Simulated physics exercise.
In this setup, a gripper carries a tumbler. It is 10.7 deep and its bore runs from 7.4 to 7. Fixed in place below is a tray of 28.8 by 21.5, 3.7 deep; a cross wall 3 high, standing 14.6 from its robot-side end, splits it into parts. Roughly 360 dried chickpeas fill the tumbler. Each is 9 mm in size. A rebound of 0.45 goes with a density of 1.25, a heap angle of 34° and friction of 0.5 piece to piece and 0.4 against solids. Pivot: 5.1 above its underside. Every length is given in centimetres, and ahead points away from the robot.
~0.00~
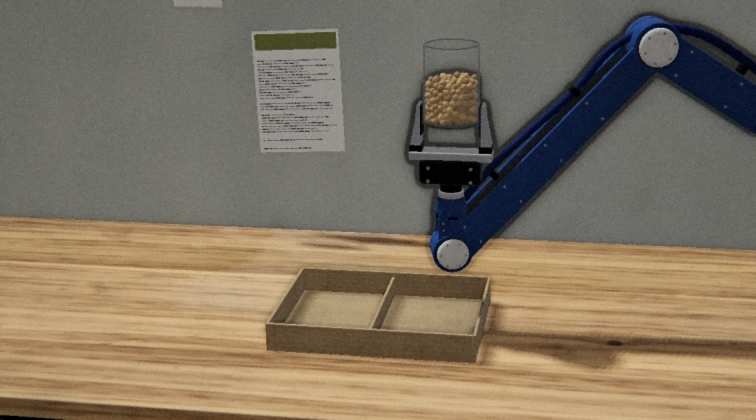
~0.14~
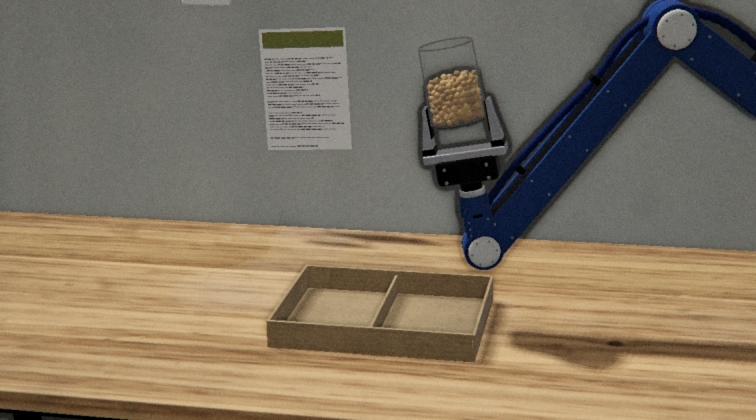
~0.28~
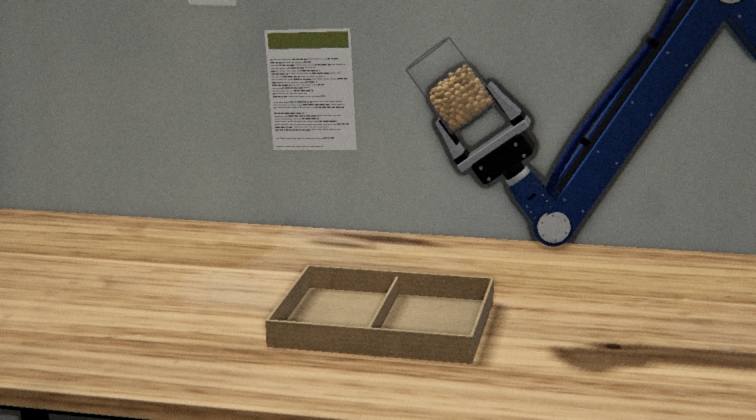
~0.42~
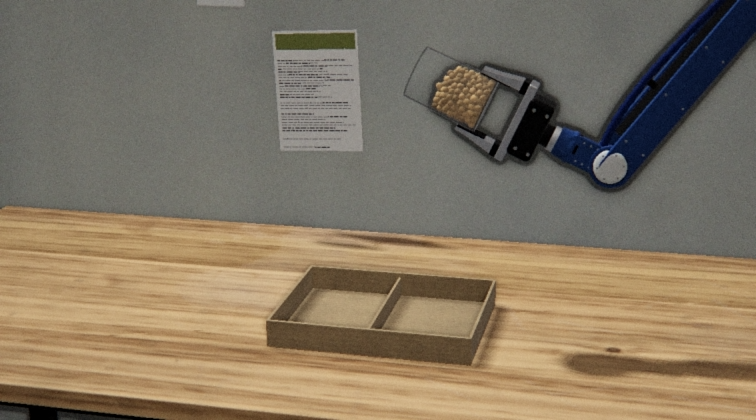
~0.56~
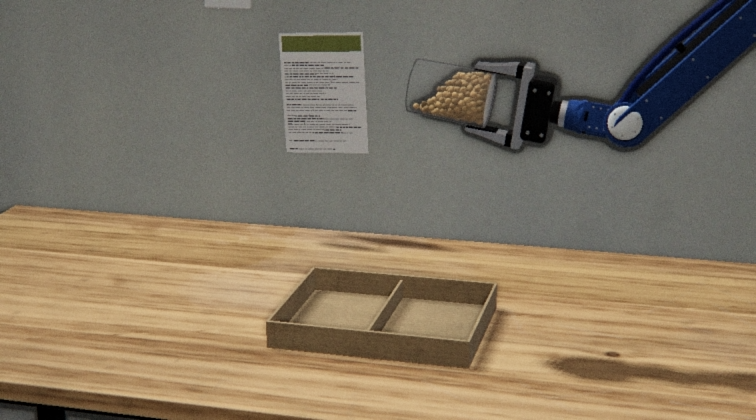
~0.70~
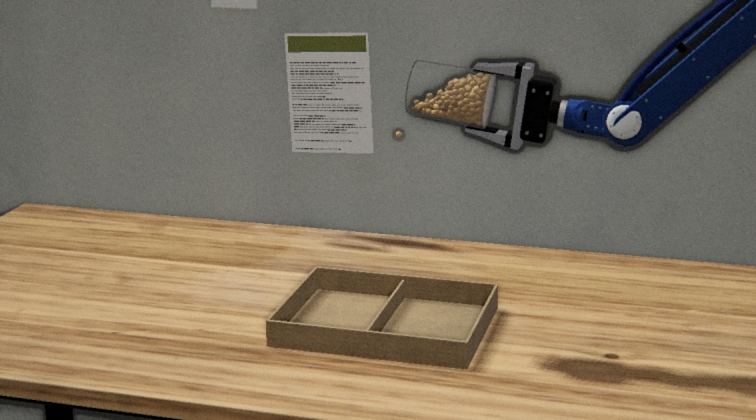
Above a wooden table holding a shallow divided tray, a blue robot arm's gripper tilts a clear tumbler of chickpeas leftward from upright to nearly horizontal; the chickpeas slide toward its mouth, and one drops out.
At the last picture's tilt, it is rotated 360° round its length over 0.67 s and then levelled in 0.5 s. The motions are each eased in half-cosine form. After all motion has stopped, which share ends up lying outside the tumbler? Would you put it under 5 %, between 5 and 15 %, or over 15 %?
I would put it between 5 and 15 %.
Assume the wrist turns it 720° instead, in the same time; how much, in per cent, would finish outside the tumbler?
It would be roughly 10 percent.
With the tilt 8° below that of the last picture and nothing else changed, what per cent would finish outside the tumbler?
0 %.
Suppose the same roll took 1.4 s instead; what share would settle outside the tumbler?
It would then come to about 20 per cent.
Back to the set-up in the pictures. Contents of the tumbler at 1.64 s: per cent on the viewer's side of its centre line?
About 60 %.
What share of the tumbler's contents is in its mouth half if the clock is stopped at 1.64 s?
Near 30 per cent lies in the mouth half.
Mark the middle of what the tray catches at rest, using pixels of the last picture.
It's centred about (344, 319).
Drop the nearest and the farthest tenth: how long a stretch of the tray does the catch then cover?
10 cm, roughly.
By 1.17 s, tipped 83°, highest piece 39 above the table; 343 in the tumbler, 1 in the far-side part, 14 in flight or on a rim.
By 1.64 s, tipped 37°, highest piece 39 above the table; 320 in the tumbler, 32 in the far-side part, 2 in the robot-side part, 4 in flight or on a rim.
By 2.07 s, upright, highest piece 38 above the table; 320 in the tumbler, 36 in the far-side part, 2 in the robot-side part.
By 2.77 s, upright, highest piece 38 above the table; 320 in the tumbler, 36 in the far-side part, 2 in the robot-side part.
Final count, 320 in the tumbler, 36 in the far-side part, 2 in the robot-side part. That is 11 % outside the tumbler.
